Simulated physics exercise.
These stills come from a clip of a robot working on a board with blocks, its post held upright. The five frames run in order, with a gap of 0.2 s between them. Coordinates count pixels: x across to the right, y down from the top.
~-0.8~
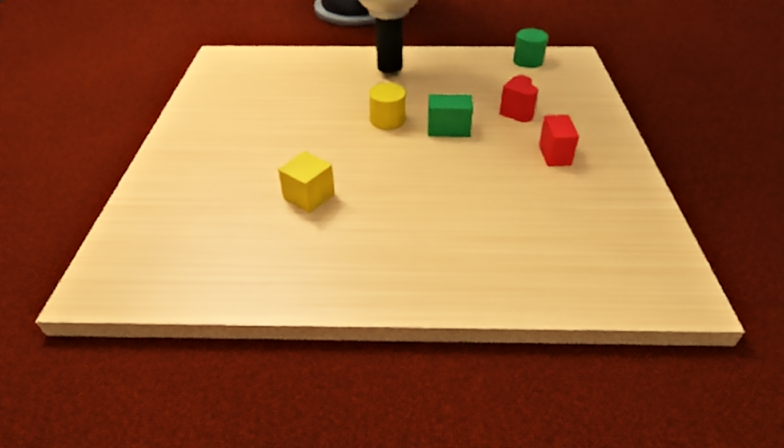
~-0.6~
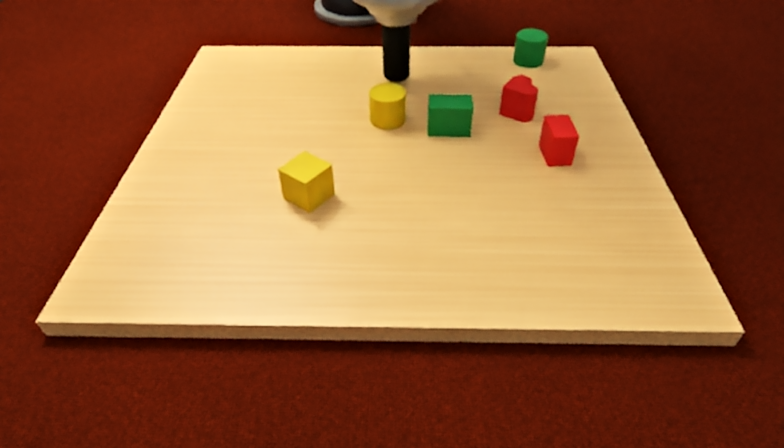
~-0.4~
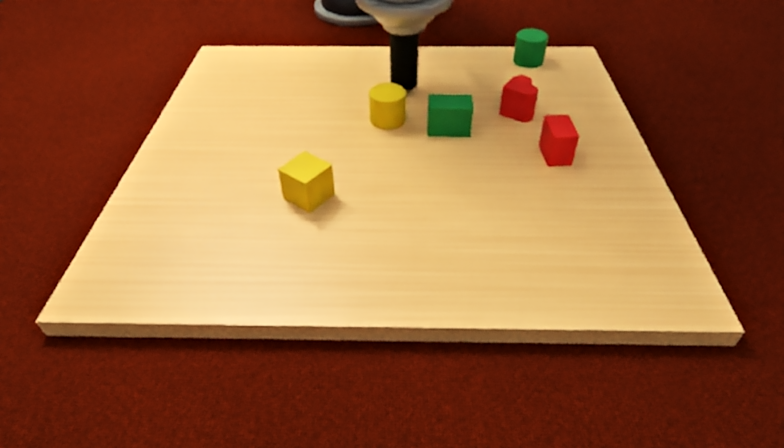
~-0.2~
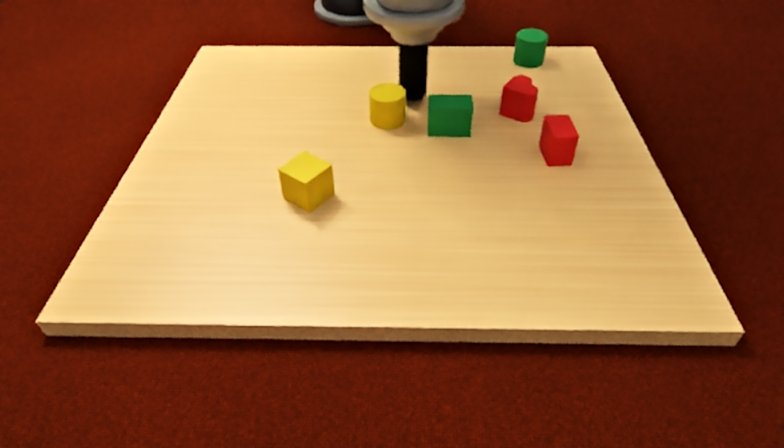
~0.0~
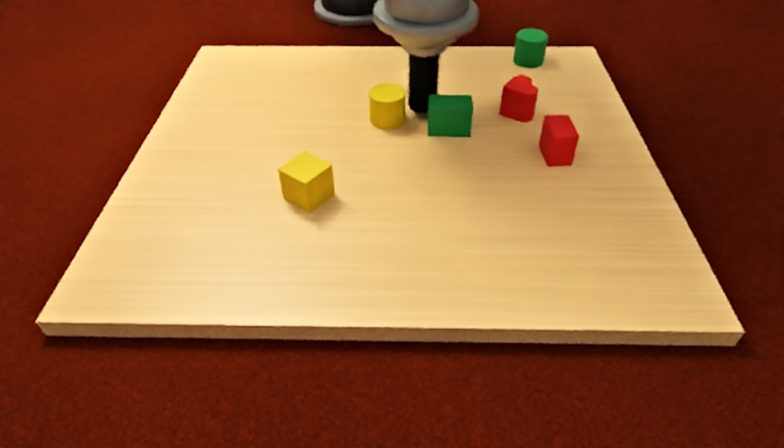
A black post hanging from a robot arm moves over a pale wooden board on a dark red surface, seen from a raised, fixed view at the front. A yellow cylinder and green block sit near the upper middle, a yellow cube lower left, and two red blocks and a green cylinder to the right. The post slides steadily forward and slightly right between the yellow cylinder and green block, while the blocks stay still.
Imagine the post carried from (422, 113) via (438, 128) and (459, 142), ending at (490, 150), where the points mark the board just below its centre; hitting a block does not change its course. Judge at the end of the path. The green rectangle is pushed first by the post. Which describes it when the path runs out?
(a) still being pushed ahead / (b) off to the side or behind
Option a.
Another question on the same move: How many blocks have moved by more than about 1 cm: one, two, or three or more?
One block moves more than 1 cm.
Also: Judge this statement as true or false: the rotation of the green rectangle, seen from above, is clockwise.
False - the claim does not hold.
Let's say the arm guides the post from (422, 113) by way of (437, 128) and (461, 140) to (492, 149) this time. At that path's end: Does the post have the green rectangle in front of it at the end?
My answer is yes.
On the path given first. One third of the way, post (439, 122); green rectangle (465, 109), turned 40° anticlockwise.
Two thirds of the way, post (460, 136); green rectangle (491, 120), turned 75° anticlockwise.
At the end, post (491, 144); yellow circular block in place; green rectangle (523, 129), turned 65° anticlockwise.
